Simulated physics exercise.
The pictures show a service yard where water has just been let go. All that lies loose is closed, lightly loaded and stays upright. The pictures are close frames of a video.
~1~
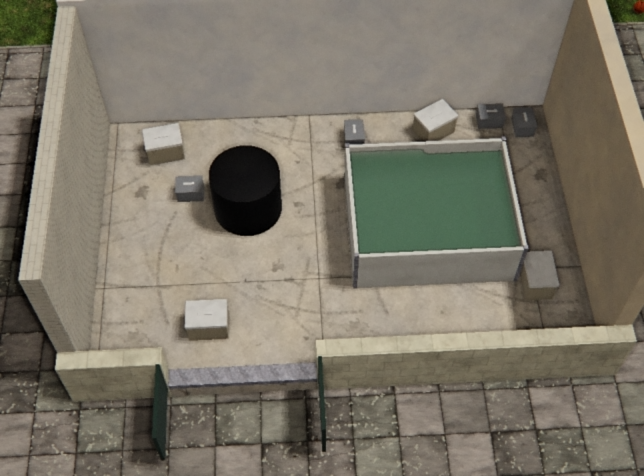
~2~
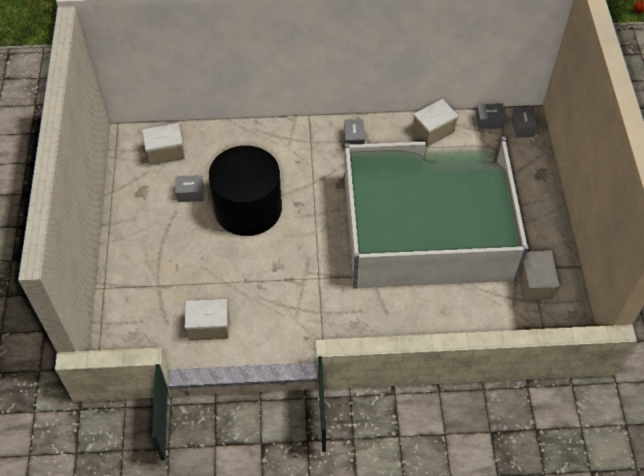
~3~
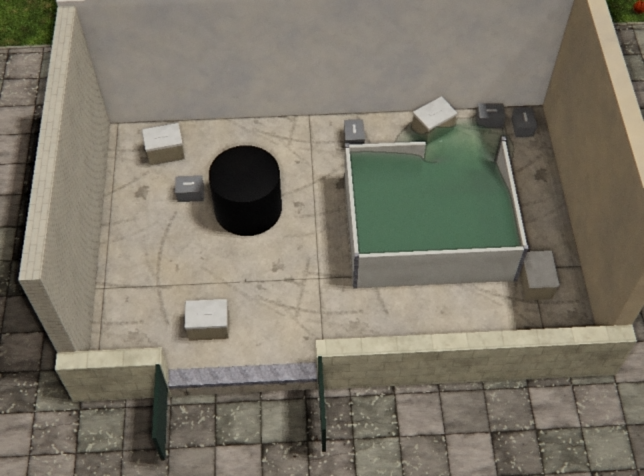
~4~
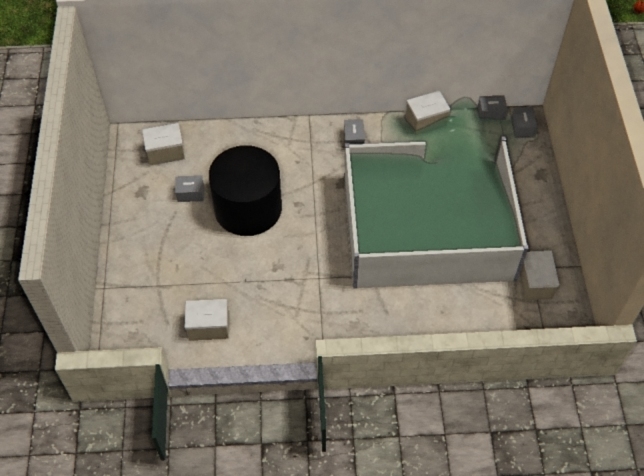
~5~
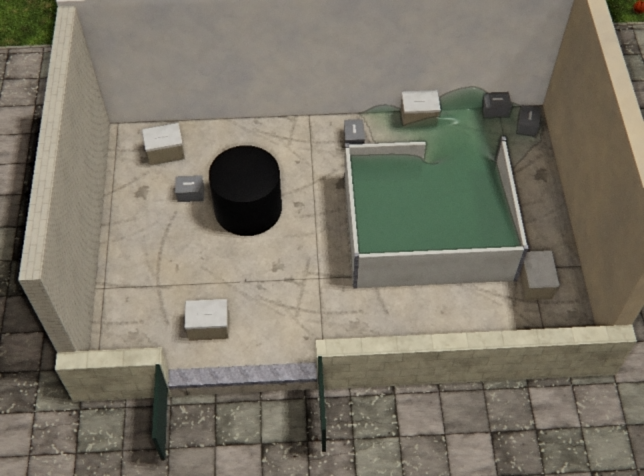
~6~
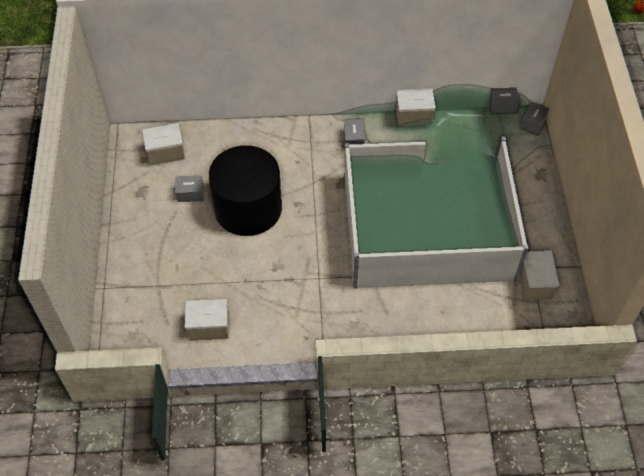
Green water poured out through a gap in the back wall of a pale square tank and spread along the yard's rear wall, nudging a pale box to the left and two small grey boxes slightly right.
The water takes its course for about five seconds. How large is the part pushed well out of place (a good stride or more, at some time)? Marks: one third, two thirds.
It is two thirds or more.
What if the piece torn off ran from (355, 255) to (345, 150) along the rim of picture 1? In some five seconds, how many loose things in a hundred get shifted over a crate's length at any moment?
About 80 per cent.
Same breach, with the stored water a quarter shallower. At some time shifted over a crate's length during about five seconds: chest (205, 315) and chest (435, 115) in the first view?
In turn: Not that far, swept aside.
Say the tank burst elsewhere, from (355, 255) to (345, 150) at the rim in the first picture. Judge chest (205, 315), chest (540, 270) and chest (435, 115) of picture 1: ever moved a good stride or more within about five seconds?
As listed: Pushed that far, no, not that far.
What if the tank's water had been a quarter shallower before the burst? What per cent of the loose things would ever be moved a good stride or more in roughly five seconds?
Near 80 in a hundred.
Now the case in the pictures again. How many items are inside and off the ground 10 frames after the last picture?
2 of them.
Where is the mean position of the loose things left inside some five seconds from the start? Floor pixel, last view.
Roughly at (286, 271).
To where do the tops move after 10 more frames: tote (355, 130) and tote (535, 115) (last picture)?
Roughly at (297, 209) and (532, 242).
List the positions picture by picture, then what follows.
The first picture shows a chest at (436, 115) rests on the ground; a tote at (492, 111) rests on the ground; 0 of 8 have shifted.
The second picture shows a chest at (436, 115), on the bottom; a tote at (492, 111) rests on the ground; 0 of 8 have shifted.
The third picture shows a chest at (435, 112), on the bottom, close to its start; a tote at (492, 111), on the bottom; 0 of 8 have shifted.
The fourth picture shows a chest at (429, 105), on the bottom, close to its start; a tote at (493, 103), on the bottom, close to its start; 2 of 8 have shifted.
The fifth picture shows a chest at (421, 101), on the bottom, a stride from its start; a tote at (498, 99), afloat, close to its start; 3 of 8 have shifted.
The sixth picture shows a chest at (416, 99), afloat, a stride from its start; a tote at (505, 95) floats, close to its start; 3 of 8 have shifted.
A moment on, 1 of 8 are well off their spots; 2 afloat.
Next, 4 of 8 are well off their spots; 2 afloat.
Later, 7 of 8 are well off their spots; 5 afloat.
In the end, 7 of 8 are well off their spots, and 7 have been at some point; 4 afloat.
